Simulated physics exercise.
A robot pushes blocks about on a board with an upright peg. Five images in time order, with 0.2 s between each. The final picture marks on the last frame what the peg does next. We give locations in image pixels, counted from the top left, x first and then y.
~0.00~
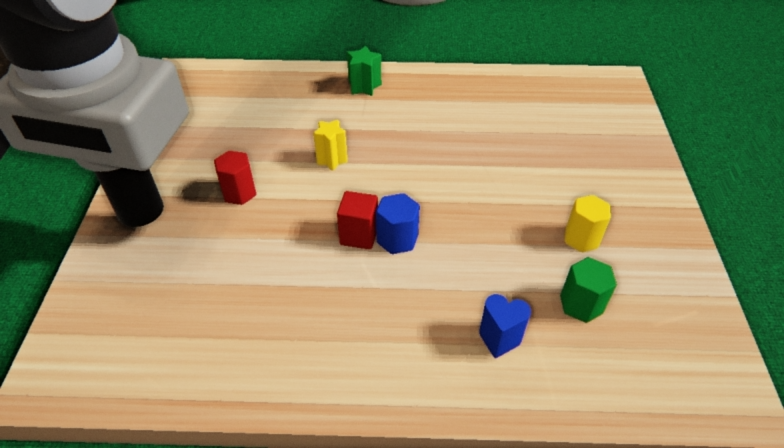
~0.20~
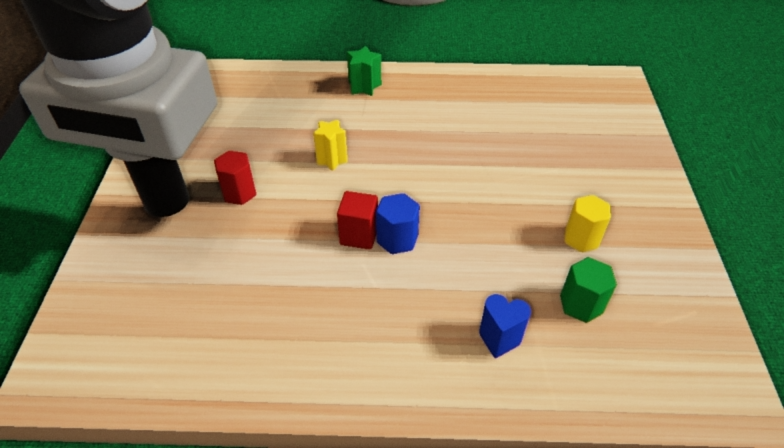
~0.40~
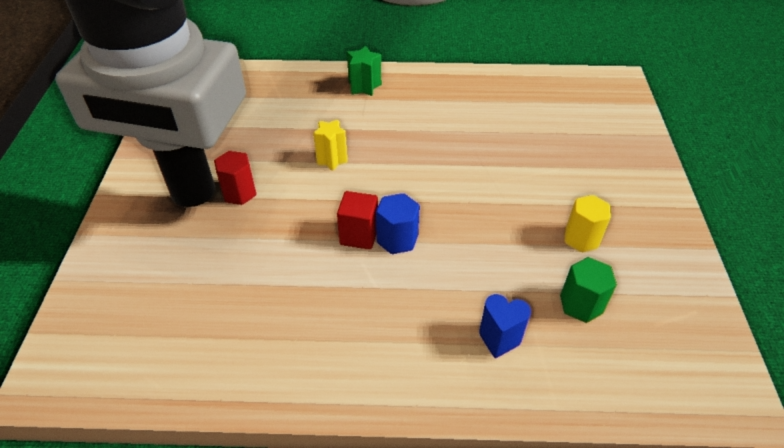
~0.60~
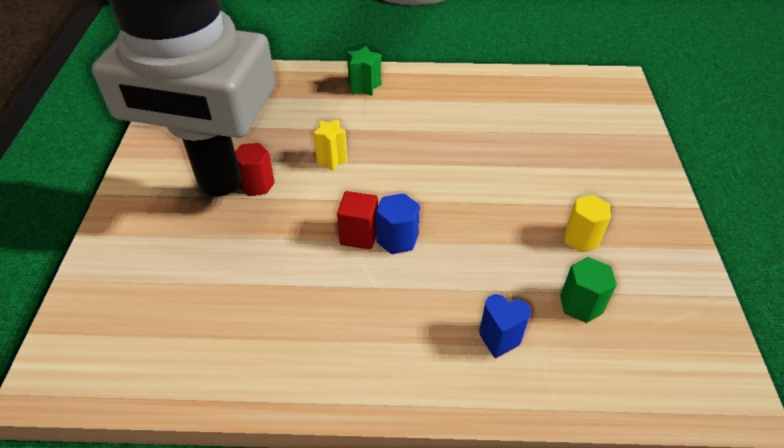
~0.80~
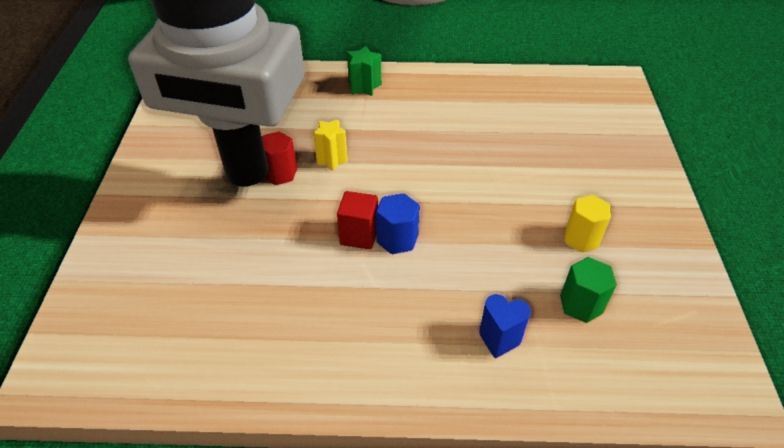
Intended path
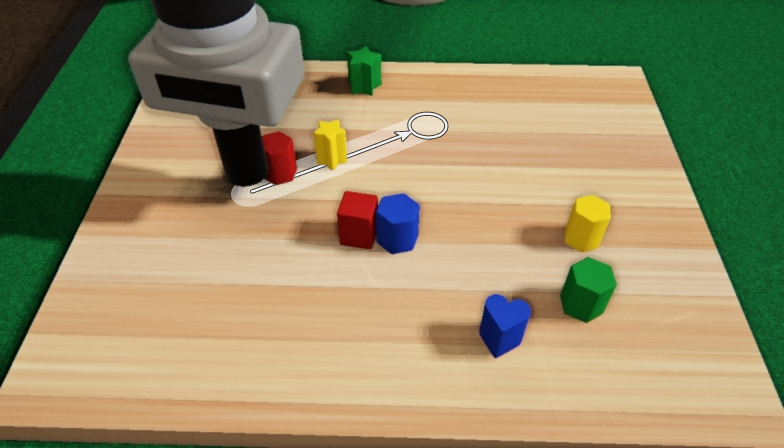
A robot peg moves right to the red hexagon and pushes it toward the yellow star.
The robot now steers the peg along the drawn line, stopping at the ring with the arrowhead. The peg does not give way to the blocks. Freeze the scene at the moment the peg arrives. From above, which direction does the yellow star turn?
From overhead, the rotation is clockwise.
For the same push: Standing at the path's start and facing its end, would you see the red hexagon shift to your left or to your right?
Moves left.
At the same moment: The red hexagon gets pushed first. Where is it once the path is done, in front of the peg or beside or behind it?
The peg has moved past the red hexagon by the time the path ends.
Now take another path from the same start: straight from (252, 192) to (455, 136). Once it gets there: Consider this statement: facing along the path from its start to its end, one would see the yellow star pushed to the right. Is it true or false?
This is false.
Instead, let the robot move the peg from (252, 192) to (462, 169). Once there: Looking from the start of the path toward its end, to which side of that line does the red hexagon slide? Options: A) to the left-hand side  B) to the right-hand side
My pick is A.
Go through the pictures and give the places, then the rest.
The first frame shows peg's lower end at (141, 211); red hexagon at (231, 161); yellow star at (329, 128); green star at (363, 56).
The second frame shows peg at (167, 201); blocks still.
The third frame shows peg at (193, 192); blocks still.
The fourth frame shows peg at (220, 182); red hexagon at (250, 153).
The fifth frame shows peg at (247, 172); red hexagon at (274, 142); yellow star at (329, 128); green star at (363, 56).
Drawn move, straight from (252, 192) to (428, 125).
On the path given first. One third of the way, peg at (313, 149); red hexagon at (319, 114), turned 35° anticlockwise; yellow star at (341, 125), turned 25° clockwise.
Two thirds of the way, peg at (374, 127); red hexagon at (326, 106), turned 65° anticlockwise; yellow star at (400, 104), turned 25° clockwise.
At the end, peg at (429, 106); red hexagon at (326, 106), turned 65° anticlockwise; yellow star at (454, 84), turned 25° clockwise; green star still.
